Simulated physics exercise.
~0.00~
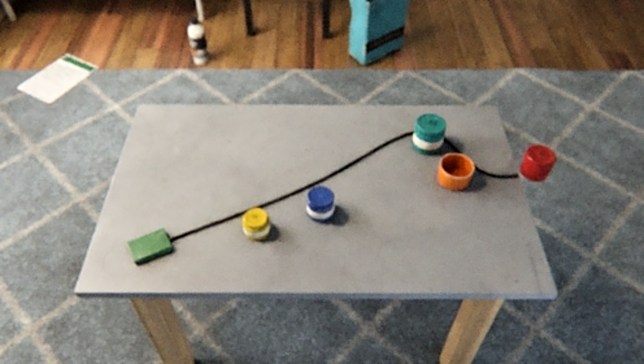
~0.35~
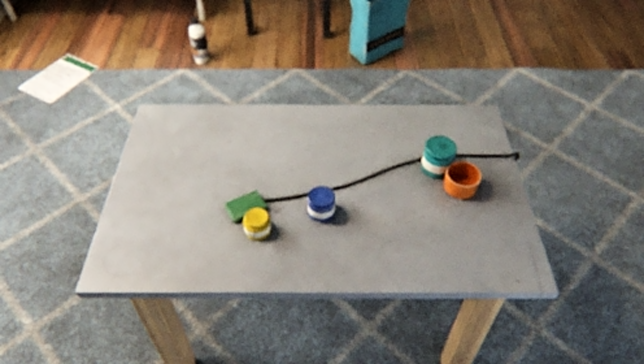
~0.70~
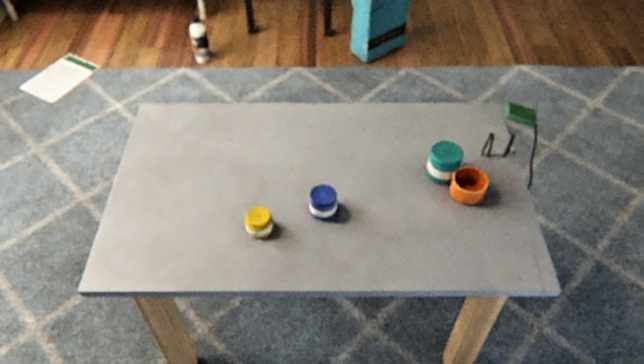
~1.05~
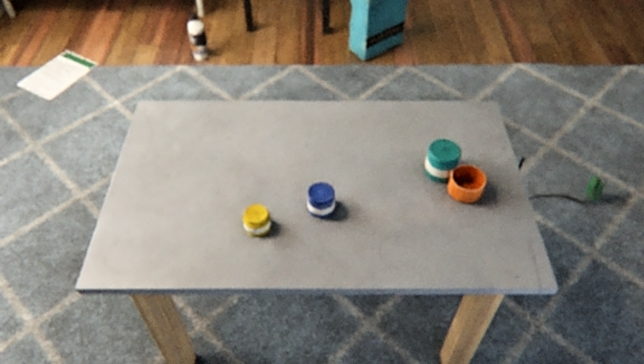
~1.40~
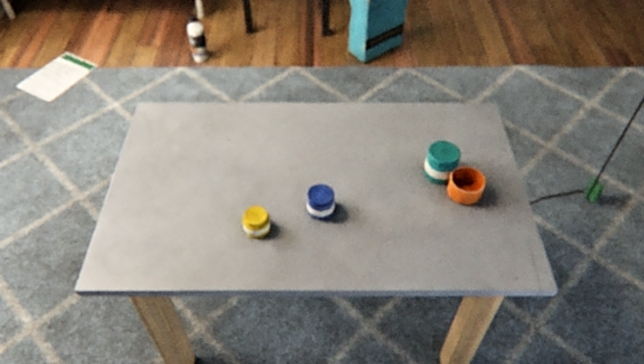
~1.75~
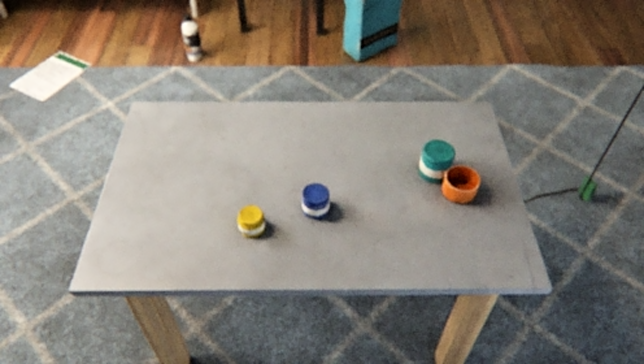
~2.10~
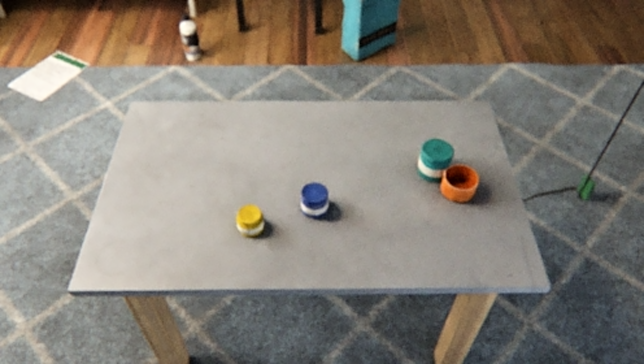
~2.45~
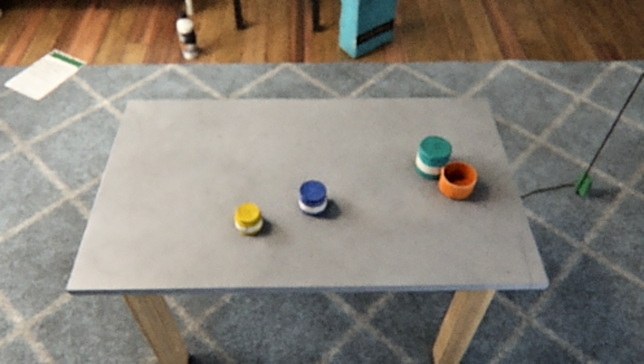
A table holds four containers as a falling red one pulls a green block off the right edge.
